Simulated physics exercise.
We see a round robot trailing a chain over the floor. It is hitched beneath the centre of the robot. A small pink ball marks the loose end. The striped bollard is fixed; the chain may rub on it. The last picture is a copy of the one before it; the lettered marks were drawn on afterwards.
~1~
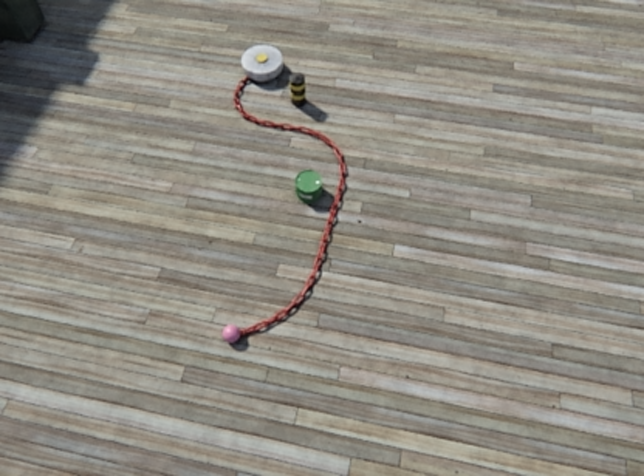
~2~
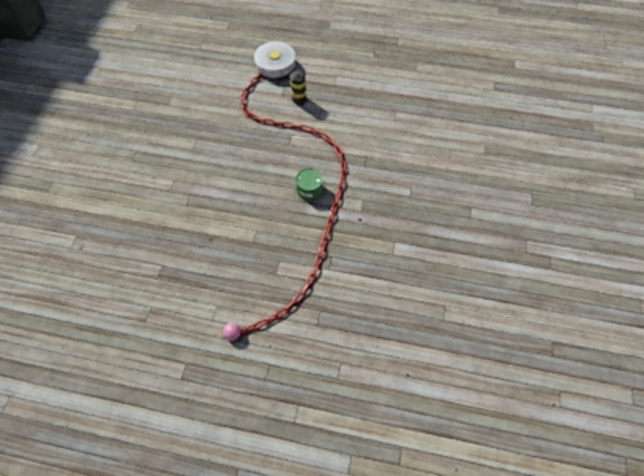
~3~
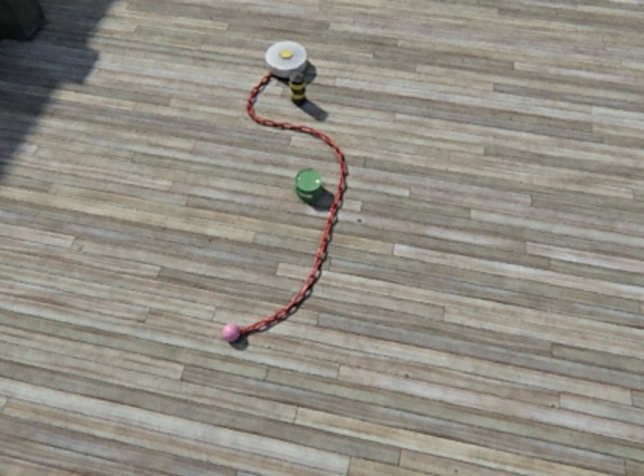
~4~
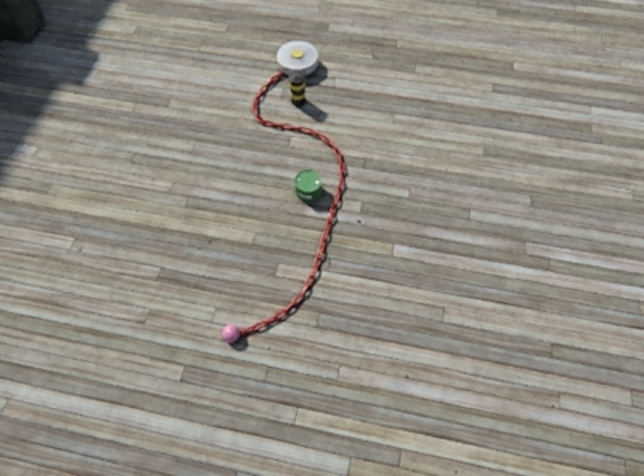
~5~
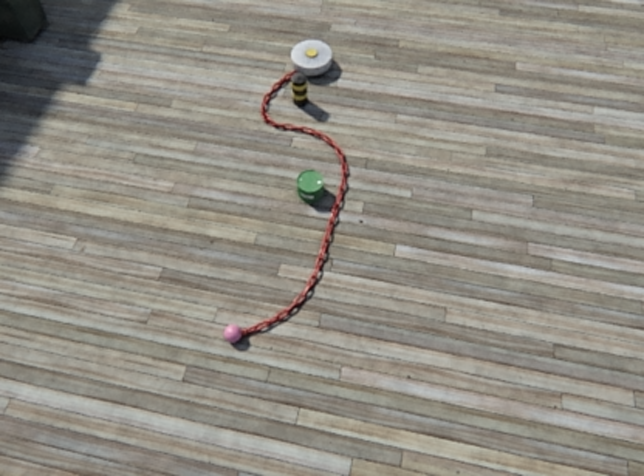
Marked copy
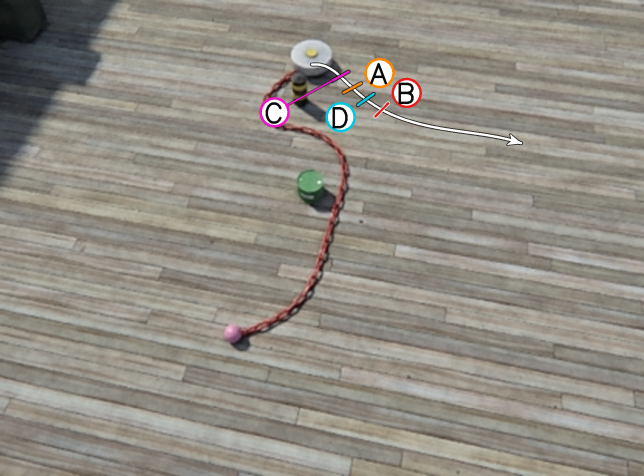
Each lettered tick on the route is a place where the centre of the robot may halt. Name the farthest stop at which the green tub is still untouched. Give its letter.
No farther than B.
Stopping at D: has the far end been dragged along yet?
By then, no.
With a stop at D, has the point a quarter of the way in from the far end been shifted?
By then, no.
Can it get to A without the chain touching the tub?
Yes.
On the marked copy, A at (352, 88); B at (382, 110); C at (340, 76); D at (366, 99); the route from (312, 64) via (399, 118) to (521, 143).
Following B. Soon after the start, robot (339, 70), middle of the chain (344, 169), free end (233, 334).
Later, robot (360, 89), middle of the chain (344, 169), free end (233, 334).
In the end, robot (383, 104), middle of the chain (344, 169), free end (233, 334); only the bollard has been touched, if anything.
As for the rest, A is safe but short; C is safe but short; D is safe but short.
